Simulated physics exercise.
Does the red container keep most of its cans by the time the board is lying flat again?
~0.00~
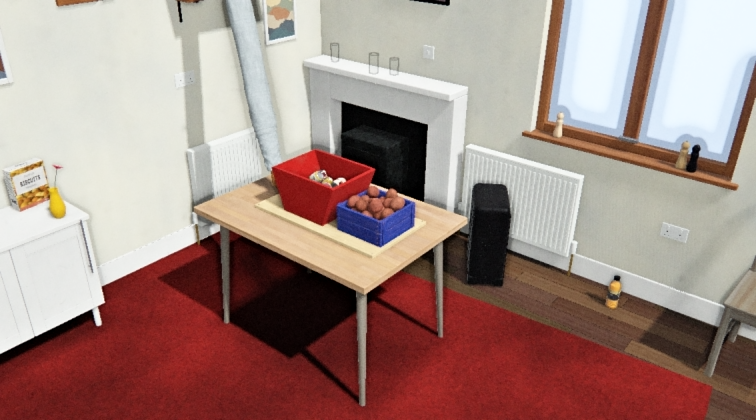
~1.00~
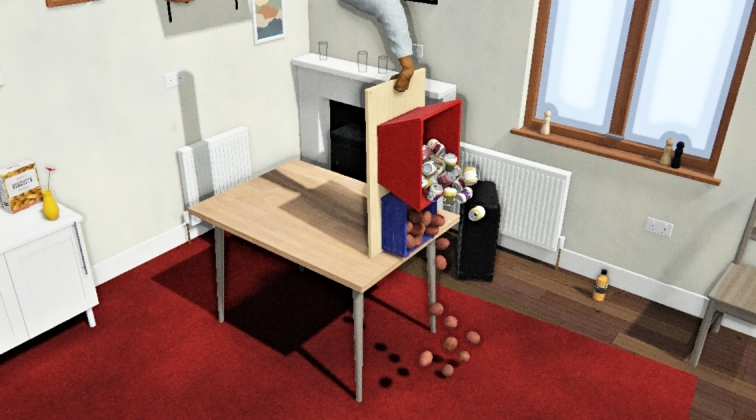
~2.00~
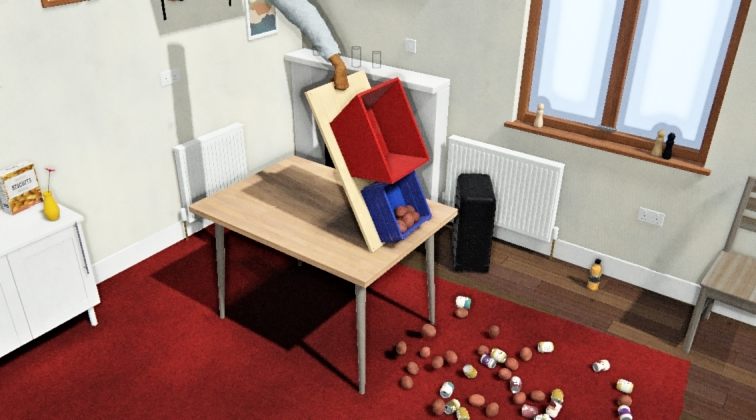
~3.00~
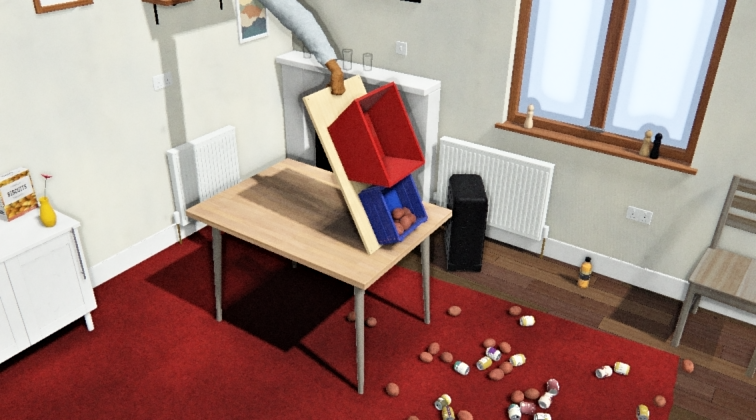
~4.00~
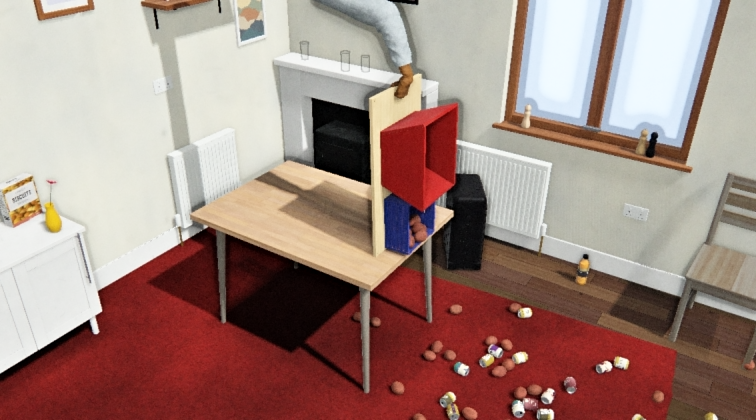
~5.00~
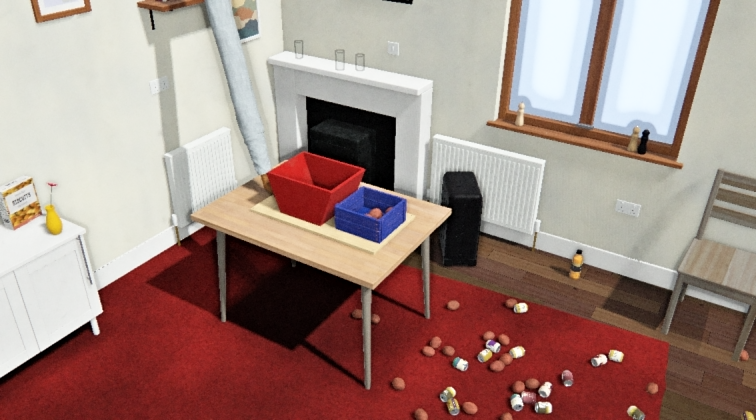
No, it sheds well over half of them, and the cans end up scattered on the floor to the right of the table.
